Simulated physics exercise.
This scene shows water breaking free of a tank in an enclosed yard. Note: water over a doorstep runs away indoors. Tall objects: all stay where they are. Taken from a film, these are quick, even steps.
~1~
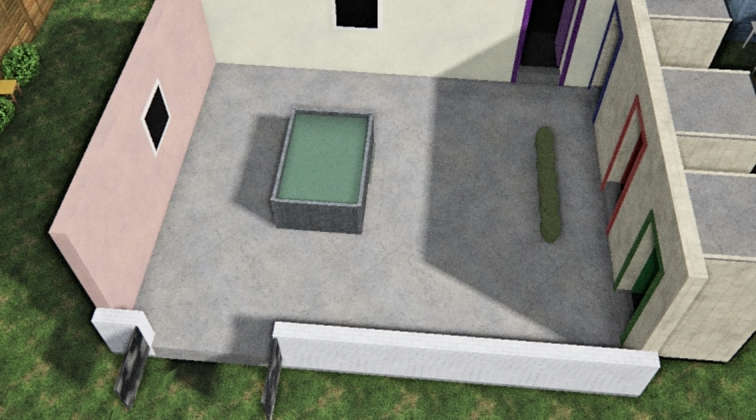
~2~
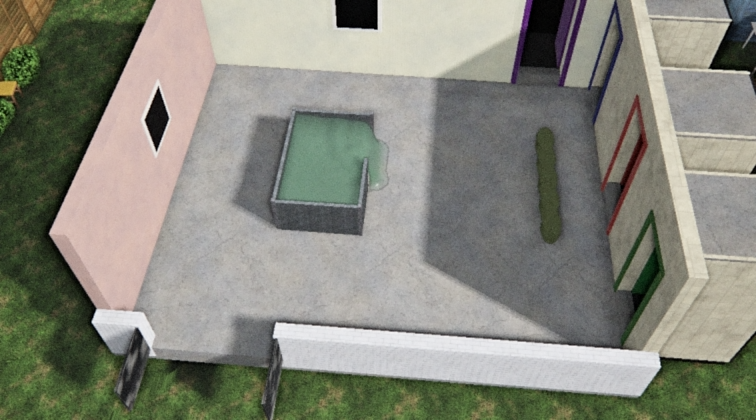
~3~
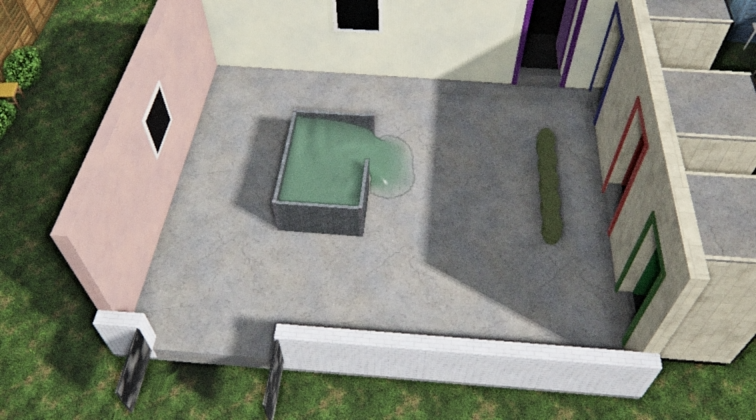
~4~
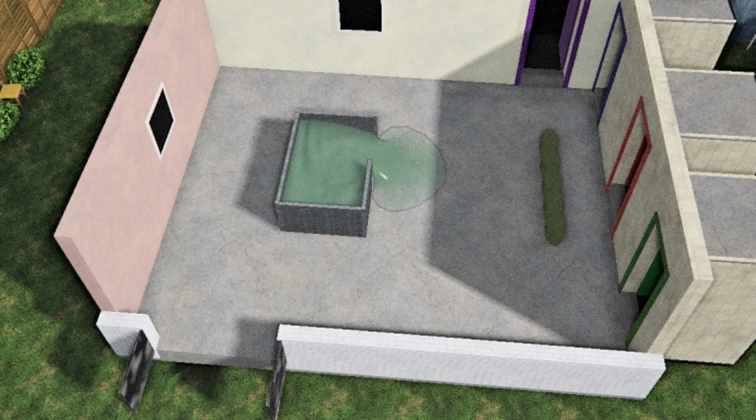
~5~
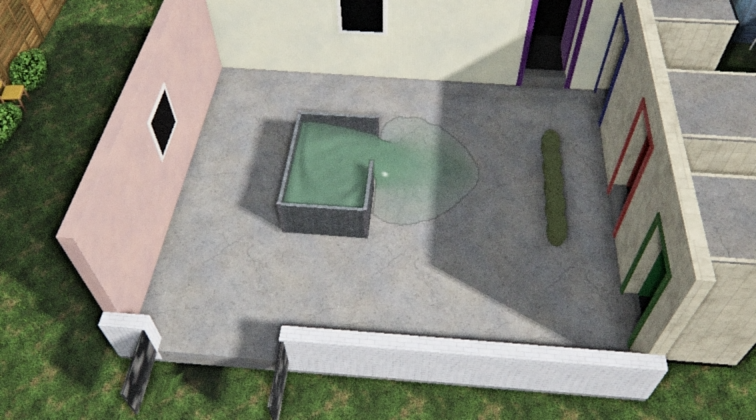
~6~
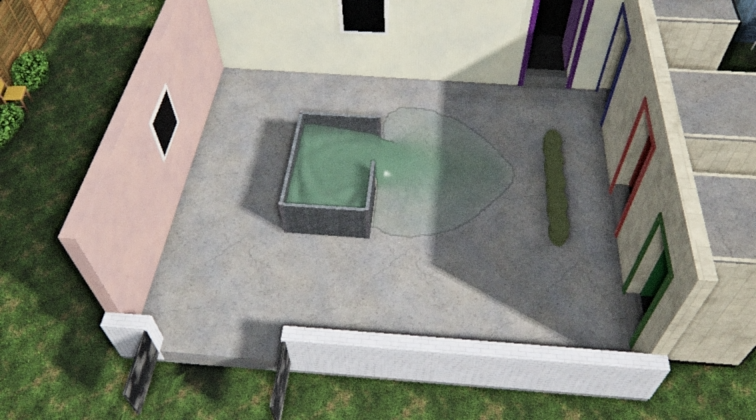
Green water pours through a gap in the tank's right side and spreads across the yard.
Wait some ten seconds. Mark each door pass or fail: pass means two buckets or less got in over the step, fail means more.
Blue door - fail, purple door - pass, green door - fail, red door - pass.
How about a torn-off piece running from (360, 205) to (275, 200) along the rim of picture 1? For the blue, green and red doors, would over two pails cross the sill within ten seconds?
Then: Blue door holds, green door is over, red door holds.
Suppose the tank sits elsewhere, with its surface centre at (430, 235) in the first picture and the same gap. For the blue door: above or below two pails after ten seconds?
Blue falls short.
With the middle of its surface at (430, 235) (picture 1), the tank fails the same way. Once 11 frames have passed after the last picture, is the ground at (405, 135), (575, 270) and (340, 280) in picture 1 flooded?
Log: No flood; flood; no flood.
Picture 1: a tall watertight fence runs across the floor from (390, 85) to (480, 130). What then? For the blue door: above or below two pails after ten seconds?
Looking at it, the blue one doesn't reach it.
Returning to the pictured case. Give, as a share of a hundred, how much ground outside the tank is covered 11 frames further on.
Share estimate: About 30 per cent.
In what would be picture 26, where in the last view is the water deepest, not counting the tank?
Somewhere around pixel (597, 99).
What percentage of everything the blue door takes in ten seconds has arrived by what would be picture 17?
I make it 0 per cent.
A moment on, water covers 25 % of the floor; the blue door not reached, the purple door not reached, the green door not reached, the red door not reached.
Next, water covers 30 % of the floor; the blue door wet at the sill, nothing in, the purple door wet at the sill, nothing in, the green door not reached, the red door not reached.
Then, water covers 40 % of the floor; the blue door far over two buckets in, the purple door wet at the sill, nothing in, the green door wet at the sill, nothing in, the red door not reached.
Later, water covers 50 % of the floor; the blue door far over two buckets in, the purple door wet at the sill, nothing in, the green door under two buckets in, the red door wet at the sill, nothing in.
In the end, water covers 75 % of the floor; the blue door far over two buckets in, the purple door wet at the sill, nothing in, the green door over two buckets in, the red door wet at the sill, nothing in.
